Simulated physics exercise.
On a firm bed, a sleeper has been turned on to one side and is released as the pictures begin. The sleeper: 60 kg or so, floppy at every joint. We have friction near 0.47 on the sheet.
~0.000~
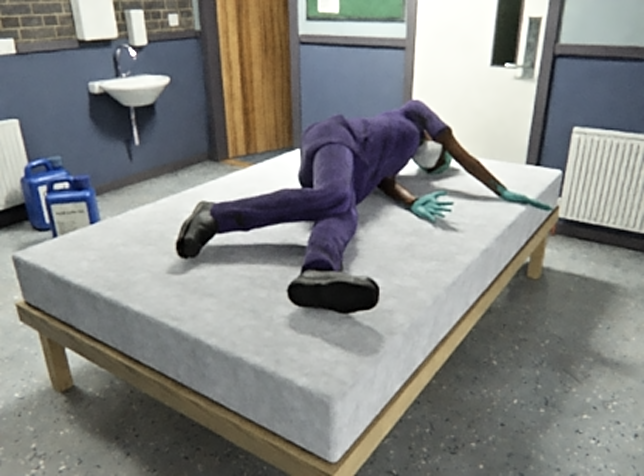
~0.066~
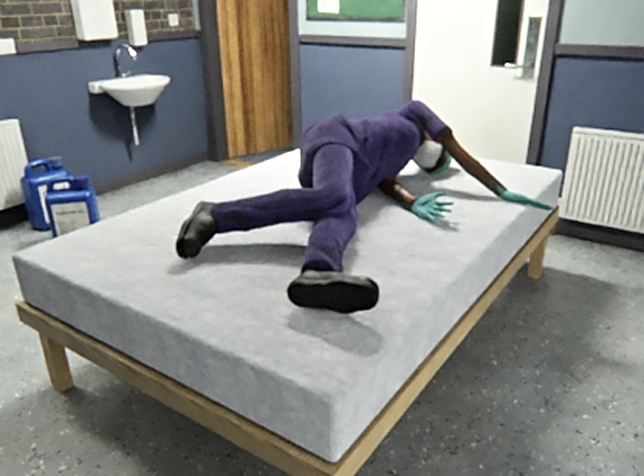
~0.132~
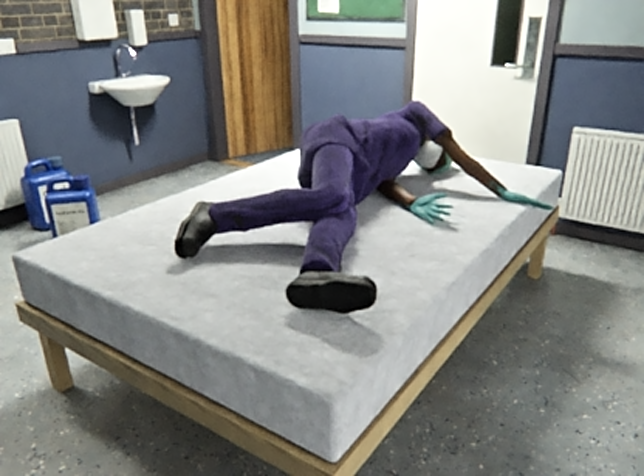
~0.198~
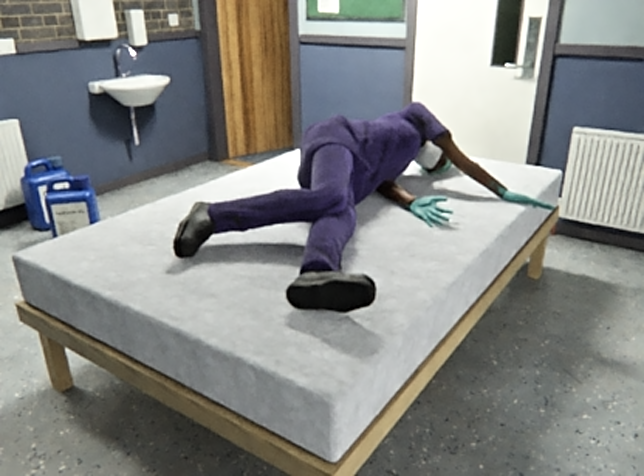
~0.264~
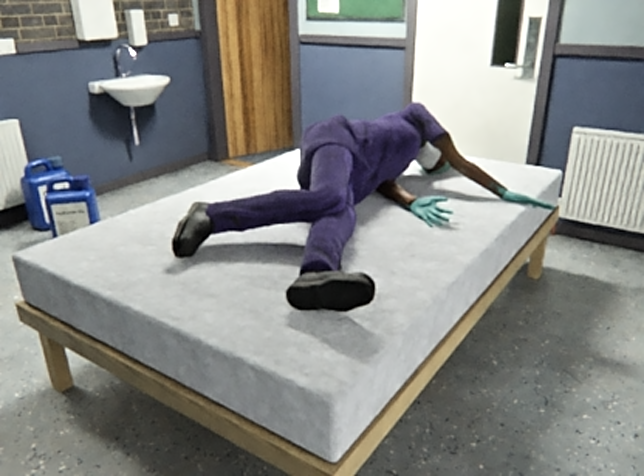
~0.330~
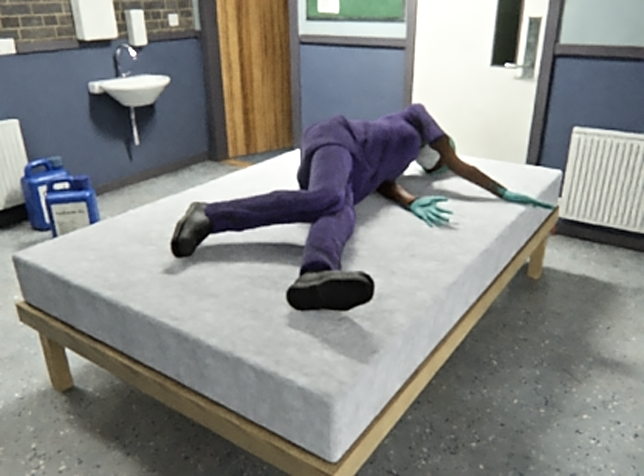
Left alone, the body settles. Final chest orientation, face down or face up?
More face down.
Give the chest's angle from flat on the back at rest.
Around 140 degrees from flat on the back.
After 0.54 s the chest is turned 125° from lying flat on the back, near (399, 145) in the last picture's view.
After 0.94 s the chest is turned 130° from lying flat on the back, near (400, 148) in the last picture's view.
After 1.54 s the chest is turned 130° from lying flat on the back, near (400, 147) in the last picture's view.
When all is still (4.0 s), chest rolls forwards.
